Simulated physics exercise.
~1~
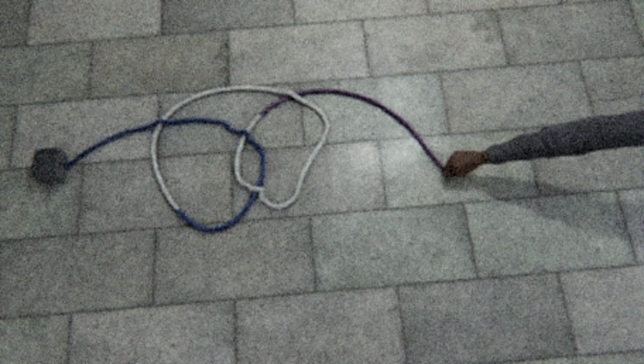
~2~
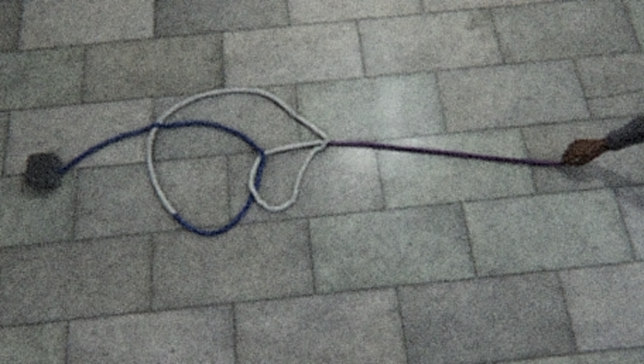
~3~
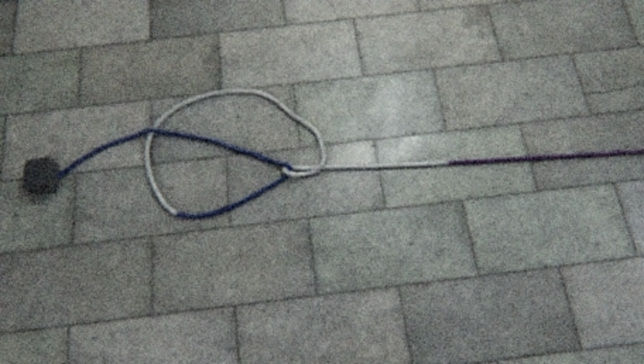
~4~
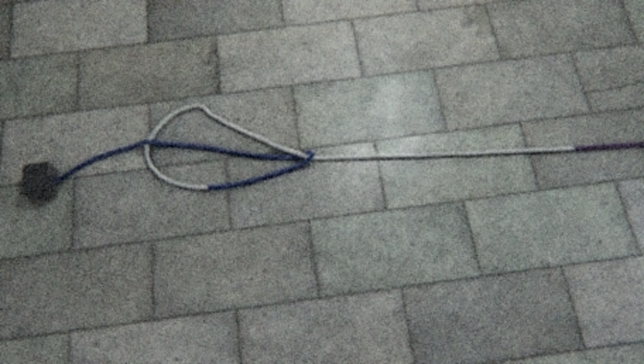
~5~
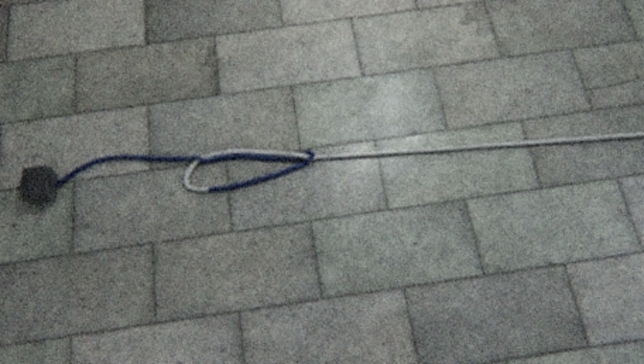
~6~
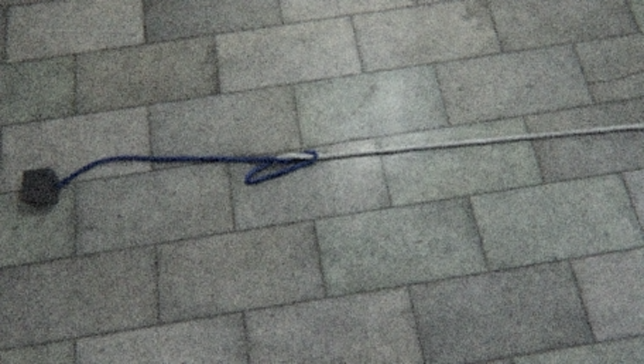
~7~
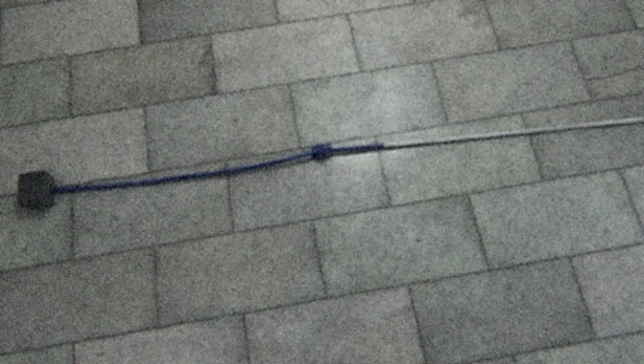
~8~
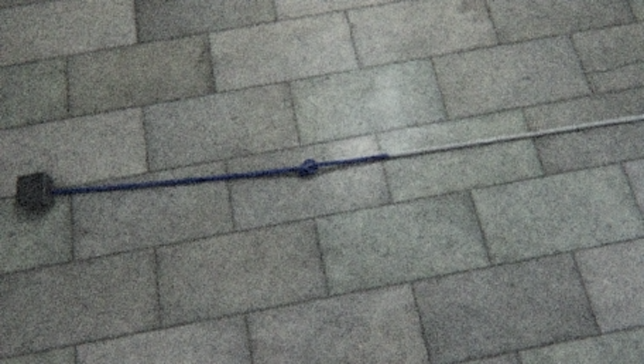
Blue and white rope looped on grey paving, a hand pulling its free end right until it tightens into a small knot.
